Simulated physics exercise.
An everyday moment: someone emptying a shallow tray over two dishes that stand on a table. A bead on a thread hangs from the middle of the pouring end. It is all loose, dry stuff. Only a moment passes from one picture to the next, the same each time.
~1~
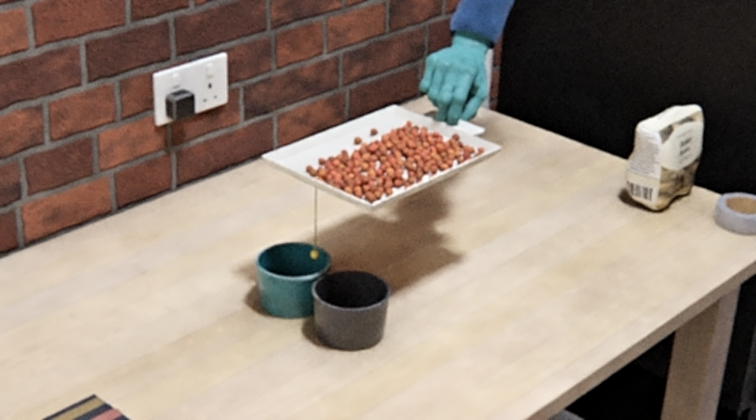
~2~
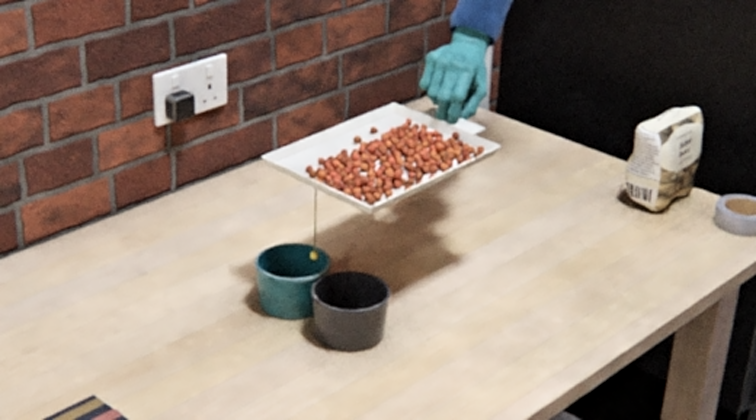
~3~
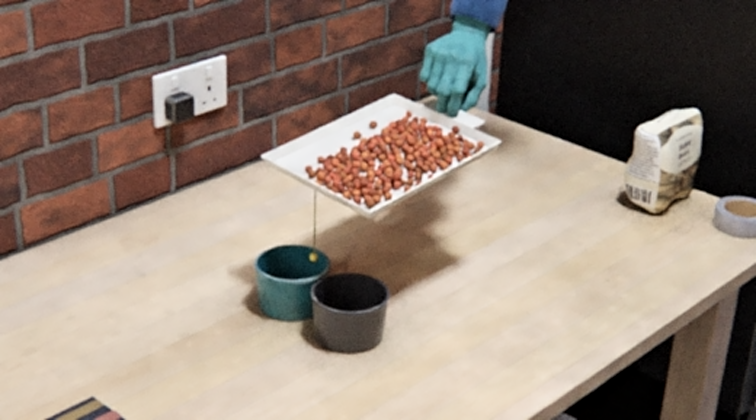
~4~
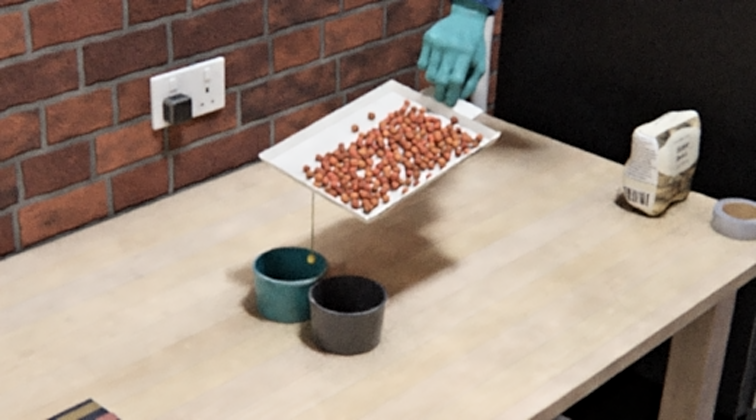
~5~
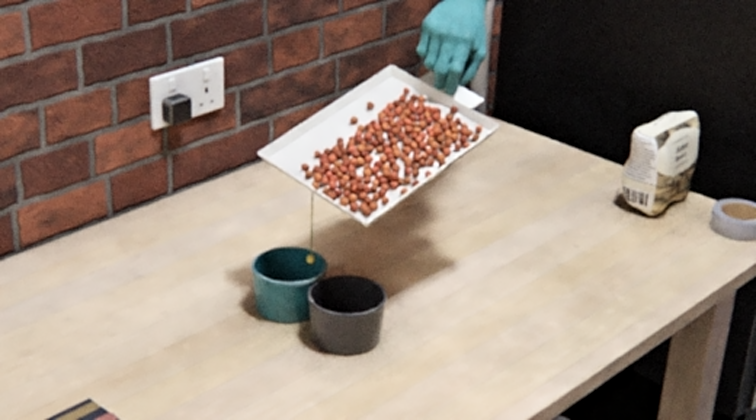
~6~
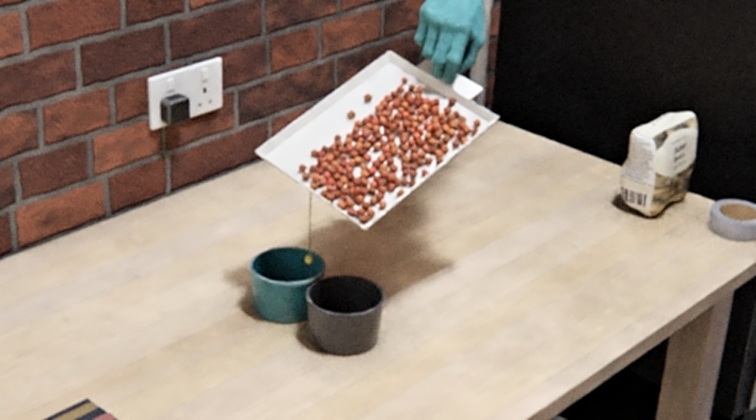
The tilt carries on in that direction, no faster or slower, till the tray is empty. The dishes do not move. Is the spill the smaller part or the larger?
Together they catch more than half.
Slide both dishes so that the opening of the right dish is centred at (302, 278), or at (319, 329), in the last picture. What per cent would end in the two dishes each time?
Near 10 % and 10 %.
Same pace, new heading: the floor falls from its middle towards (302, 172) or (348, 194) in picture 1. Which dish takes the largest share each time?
At the first place left, at the second the right-hand dish.
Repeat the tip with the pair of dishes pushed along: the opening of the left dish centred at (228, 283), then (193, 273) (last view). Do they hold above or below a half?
First the smaller part, then below a half.
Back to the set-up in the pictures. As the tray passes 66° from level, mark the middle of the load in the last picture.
Close to (369, 188).
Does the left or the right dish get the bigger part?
The winner is the dish on the right.
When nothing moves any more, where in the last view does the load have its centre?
At about (345, 335).
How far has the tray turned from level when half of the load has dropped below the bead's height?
At some 85 degrees.
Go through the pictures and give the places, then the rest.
The first frame shows corners of the pouring end near (269, 156) and (371, 202), level; middle of the load near (392, 162), clay pellets; left dish near (267, 289); right dish near (324, 321); bead on its thread near (315, 255).
The second frame shows corners of the pouring end near (268, 156) and (371, 204), level; middle of the load near (392, 162).
The third frame shows corners of the pouring end near (268, 156) and (370, 209), tipped barely, lowest at the right corner; middle of the load near (391, 160).
The fourth frame shows corners of the pouring end near (265, 155) and (368, 214), tipped a little, lowest at the right corner; middle of the load near (390, 156).
The fifth frame shows corners of the pouring end near (264, 153) and (367, 218), tipped clearly, lowest at the right corner; middle of the load near (389, 152).
The sixth frame shows corners of the pouring end near (262, 151) and (365, 222), tipped clearly, lowest at the right corner; middle of the load near (386, 150), near a quarter on the move; left dish near (261, 294); right dish near (318, 326).
Shortly afterwards, tray tipped steeply; the bulk on the tray; only a few in the right dish; a little in the air.
Next, tray tipped past a quarter turn; near two thirds in the right dish; near a third outside both; only a few in the air.
Some moments later, tray tipped past a quarter turn; near two thirds in the right dish; near a third outside both.
In the end, tray tipped past a quarter turn; near two thirds in the right dish; none at all in the left dish; near a third outside both.
